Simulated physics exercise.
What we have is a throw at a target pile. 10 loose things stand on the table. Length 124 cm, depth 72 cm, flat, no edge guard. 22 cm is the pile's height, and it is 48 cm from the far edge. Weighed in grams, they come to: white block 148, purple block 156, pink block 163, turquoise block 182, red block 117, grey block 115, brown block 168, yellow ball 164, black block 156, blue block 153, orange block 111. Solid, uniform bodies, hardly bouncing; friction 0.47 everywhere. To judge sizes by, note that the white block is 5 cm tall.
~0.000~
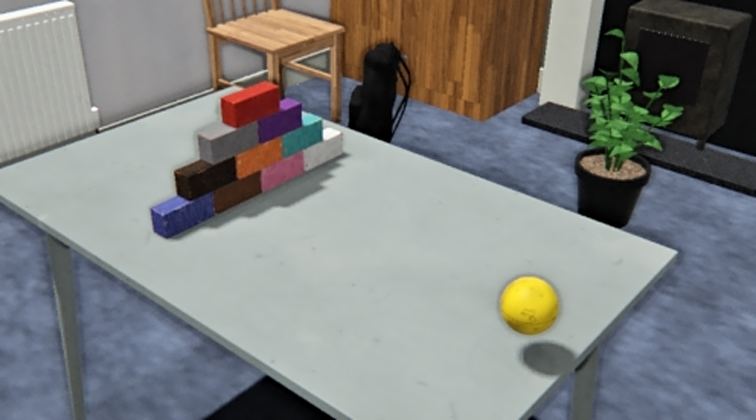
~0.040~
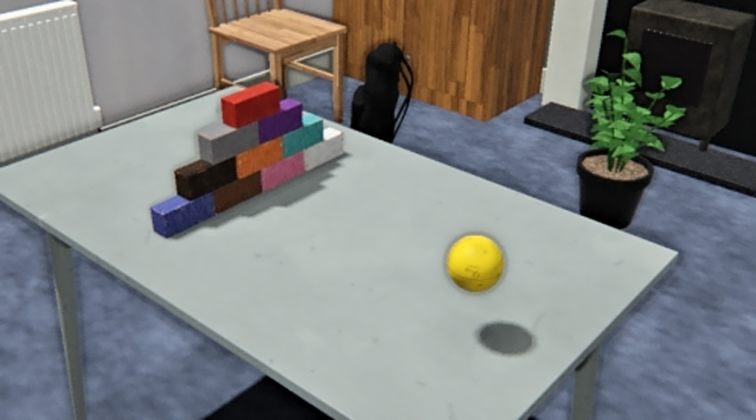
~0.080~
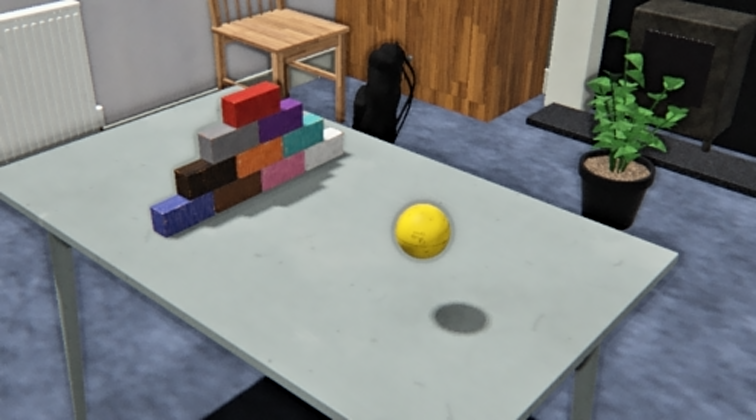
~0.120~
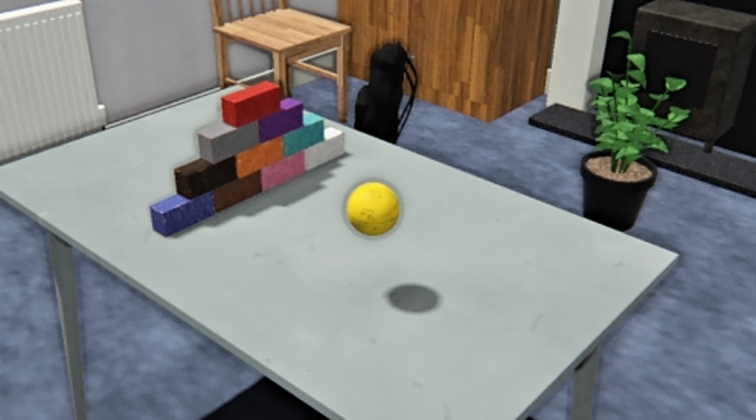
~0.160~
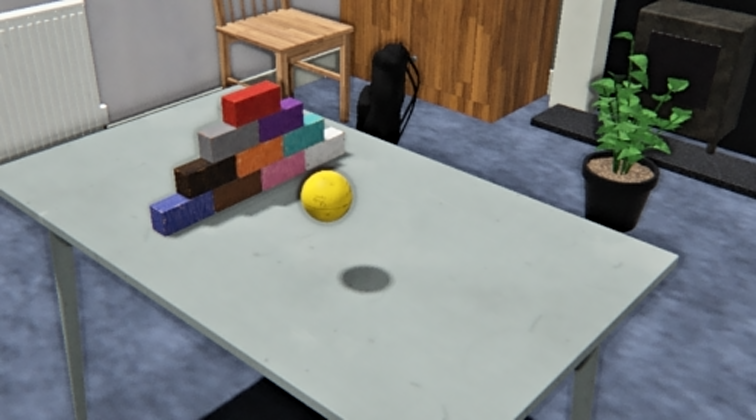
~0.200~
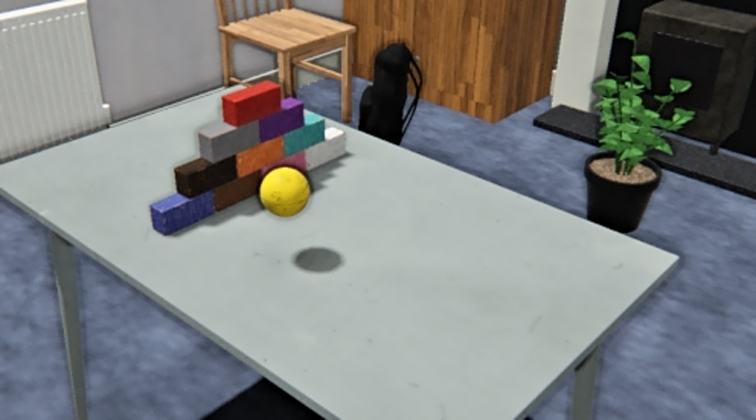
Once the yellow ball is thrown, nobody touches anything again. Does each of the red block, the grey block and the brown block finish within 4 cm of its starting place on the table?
The red block: Yes; the grey block: Yes; the brown block: Yes.
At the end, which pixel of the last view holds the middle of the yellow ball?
Somewhere around (200, 205).
By 0.30 s, yellow ball near (213, 205); black block tilted 4°.
By 0.40 s, yellow ball near (202, 204); black block 3 cm from its spot; blue block 3 cm from its spot.
When it is over (1.0 s), all 10 within 4 cm of the start. End places, in pixels of the last picture, red block near (253, 103), grey block near (230, 137).
